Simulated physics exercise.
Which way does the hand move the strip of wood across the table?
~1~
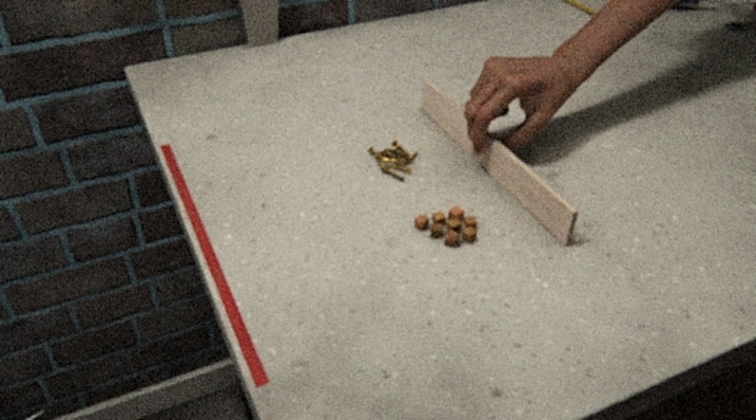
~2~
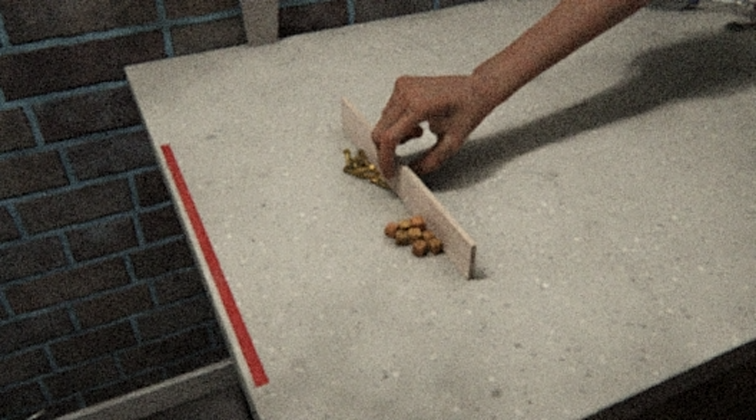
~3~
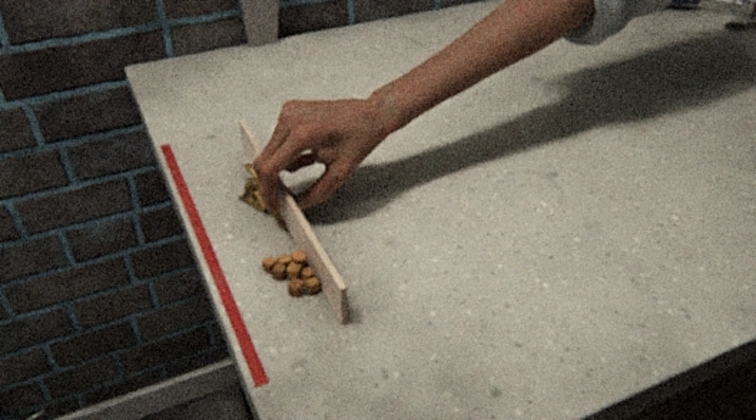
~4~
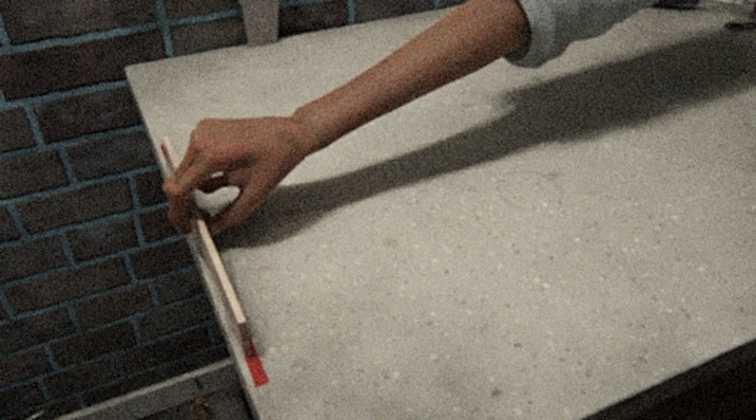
The hand moves the strip of wood to the left, toward the red tape.
